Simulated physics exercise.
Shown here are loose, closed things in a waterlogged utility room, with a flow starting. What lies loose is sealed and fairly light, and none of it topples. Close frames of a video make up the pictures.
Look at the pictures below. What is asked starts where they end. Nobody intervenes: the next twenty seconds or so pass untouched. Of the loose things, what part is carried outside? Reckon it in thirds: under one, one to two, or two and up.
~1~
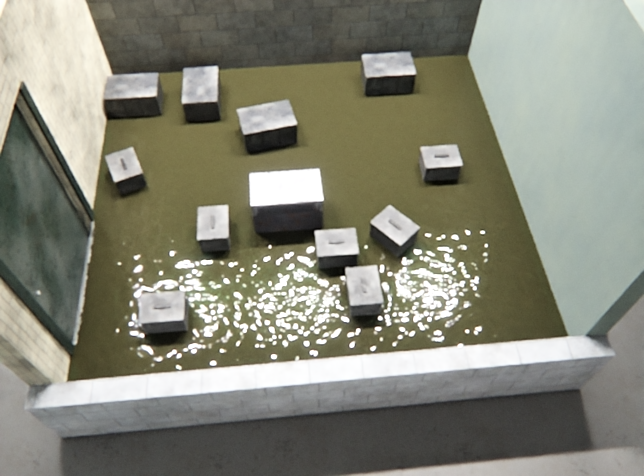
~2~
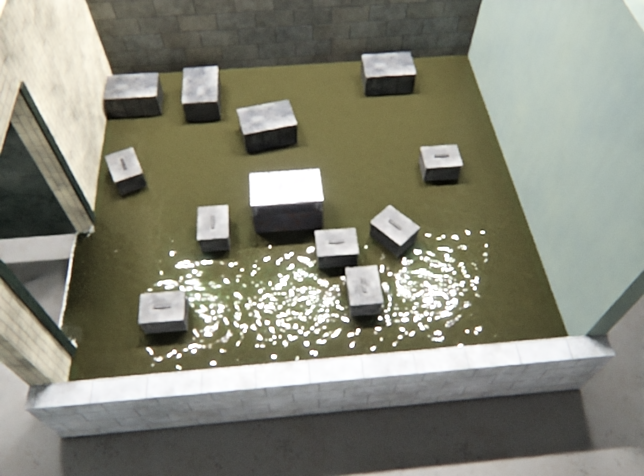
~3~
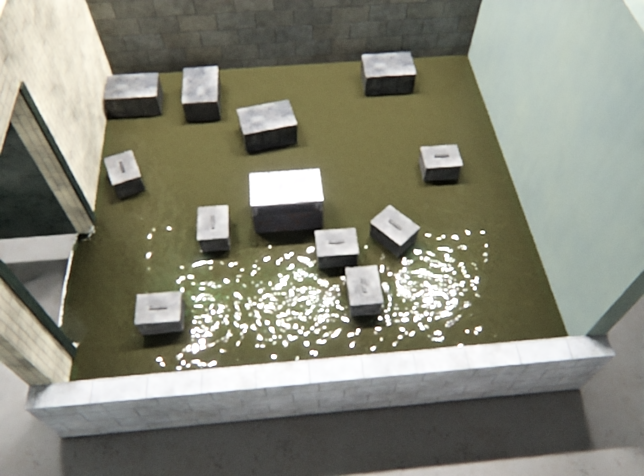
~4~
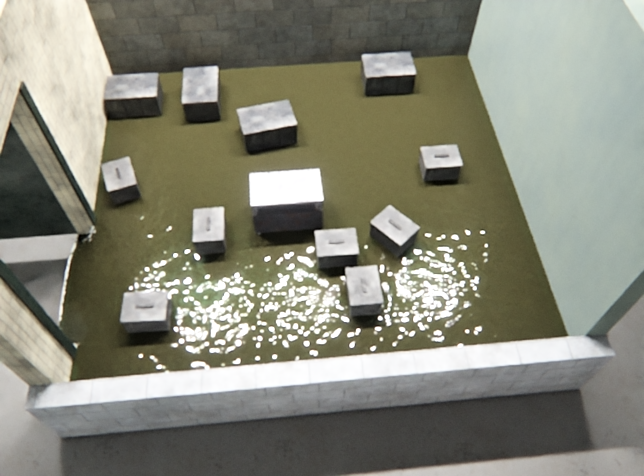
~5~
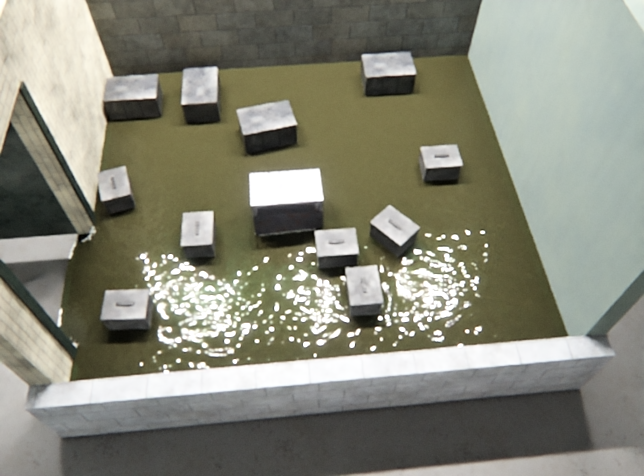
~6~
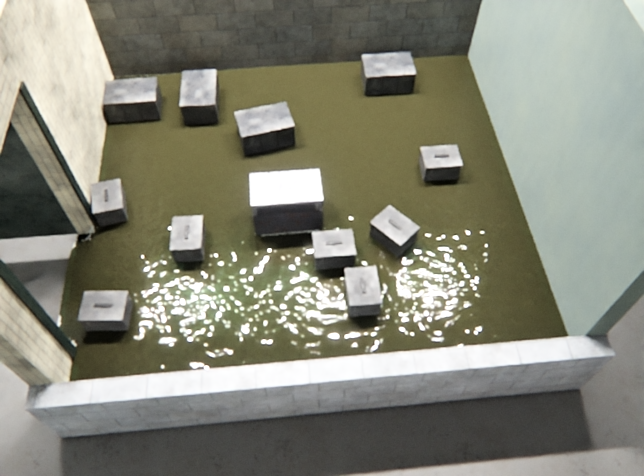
Fraction: Two thirds or beyond.
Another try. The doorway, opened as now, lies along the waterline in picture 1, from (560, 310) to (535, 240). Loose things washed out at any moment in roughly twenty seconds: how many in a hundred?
About 40 per cent.
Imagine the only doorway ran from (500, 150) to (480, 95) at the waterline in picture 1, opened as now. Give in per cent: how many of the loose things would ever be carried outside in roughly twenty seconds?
Near 50 in a hundred.
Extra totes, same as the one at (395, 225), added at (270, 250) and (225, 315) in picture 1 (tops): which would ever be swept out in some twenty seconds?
Copy one taken away, copy two taken away.
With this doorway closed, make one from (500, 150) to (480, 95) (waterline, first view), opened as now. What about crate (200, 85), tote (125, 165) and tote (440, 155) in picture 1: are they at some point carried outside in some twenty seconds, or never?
For the three items in order: Contained, contained, escaped.
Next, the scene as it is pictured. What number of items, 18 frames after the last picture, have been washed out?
Tally: 3.
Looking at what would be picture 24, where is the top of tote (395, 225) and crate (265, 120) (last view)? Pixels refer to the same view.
Look for them around (265, 268) and (143, 195).
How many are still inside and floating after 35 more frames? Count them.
Number: 3.
A moment on, 2 of 11 are out; 9 afloat.
Next, 3 of 11 are out; 8 afloat.
Later, 8 of 11 are out; 3 afloat.
In the end, 9 of 11 are out; 2 afloat.
